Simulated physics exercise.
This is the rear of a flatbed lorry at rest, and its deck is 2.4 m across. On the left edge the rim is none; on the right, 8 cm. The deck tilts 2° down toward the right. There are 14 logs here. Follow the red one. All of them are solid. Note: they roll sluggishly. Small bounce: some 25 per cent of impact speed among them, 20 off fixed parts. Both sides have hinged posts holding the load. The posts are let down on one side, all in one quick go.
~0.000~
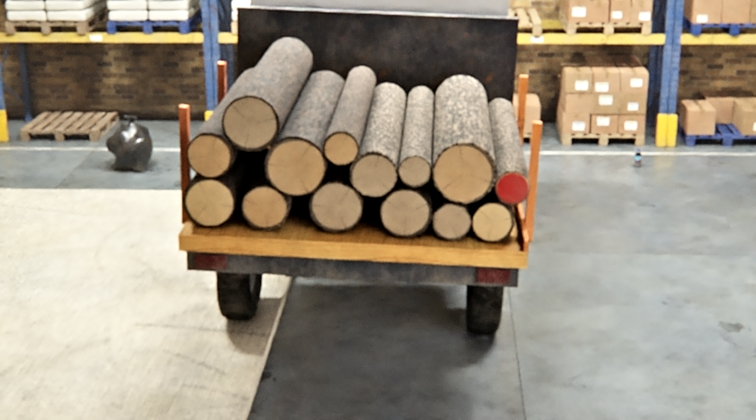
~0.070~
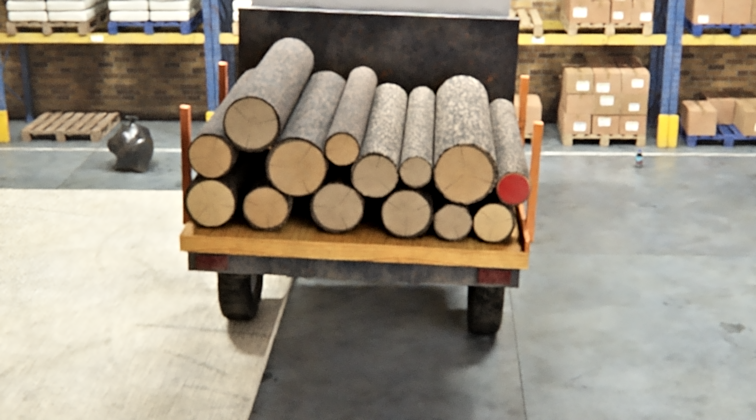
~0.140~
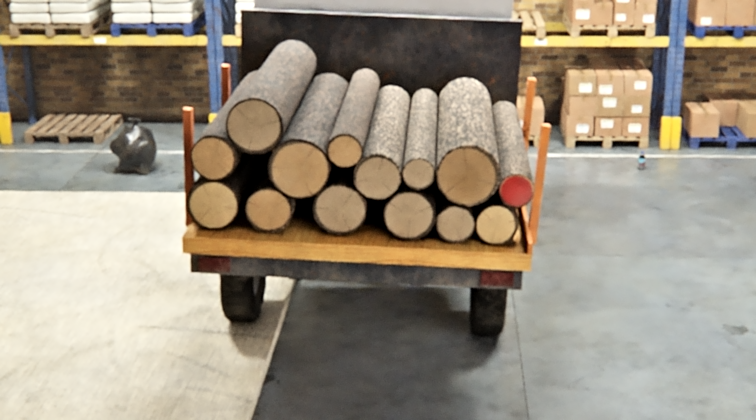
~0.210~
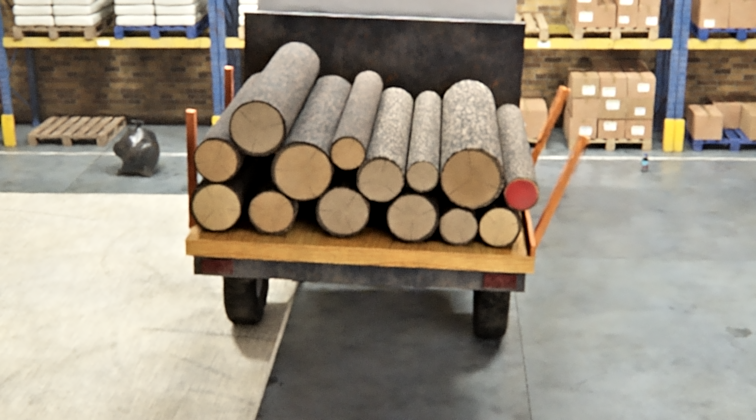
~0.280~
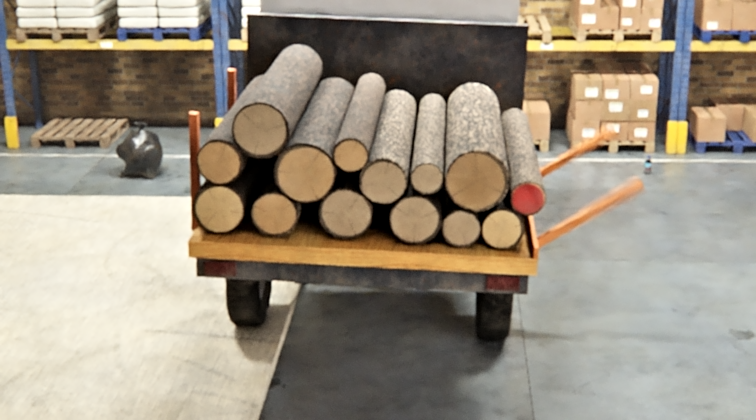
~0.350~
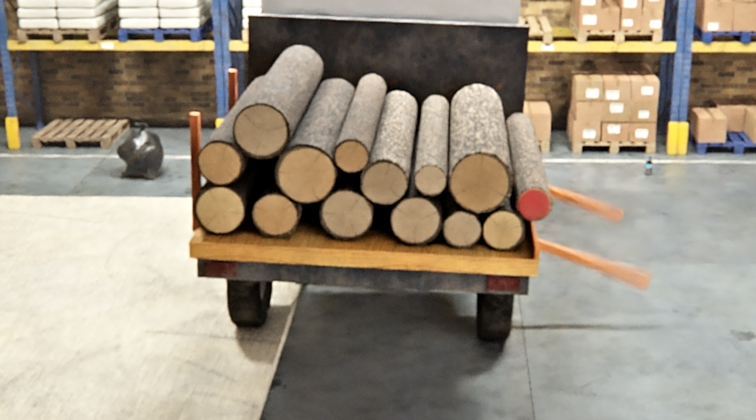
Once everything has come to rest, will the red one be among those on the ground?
It is going to get away.
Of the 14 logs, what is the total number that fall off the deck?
1.
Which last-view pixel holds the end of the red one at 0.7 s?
Position: About (581, 269).
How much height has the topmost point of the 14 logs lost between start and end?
Roughly 0 cm.
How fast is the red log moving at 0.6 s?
Speed approx. 2.0 m/s.
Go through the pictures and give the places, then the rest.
Red (513, 189); both sides upright; the deck slopes 2° down to the right; 6 of the 14 make up the bottom layer, in the first frame.
Red (514, 189); sides still shut, in the second frame.
Red (517, 191); both sides upright, in the third frame.
Red (522, 195); right posts out by 20°, tip at (583, 141), in the fourth frame.
Red (528, 199); right posts out by 55°, tip at (637, 186), in the fifth frame.
Red (534, 205); right posts out by 110°, tip at (643, 281), in the sixth frame.
Then, 0.6 s in, red is dropping off the right side; 1 off so far.
Then, 0.7 s in, red is dropping off the right side; 1 off so far.
Then, 0.8 s in, red is dropping off the right side; 1 off so far.
Then, 0.9 s in, red is dropping off the right side; 1 off so far.
In the end (2.2 s), red is on the ground to the right; 1 off so far.
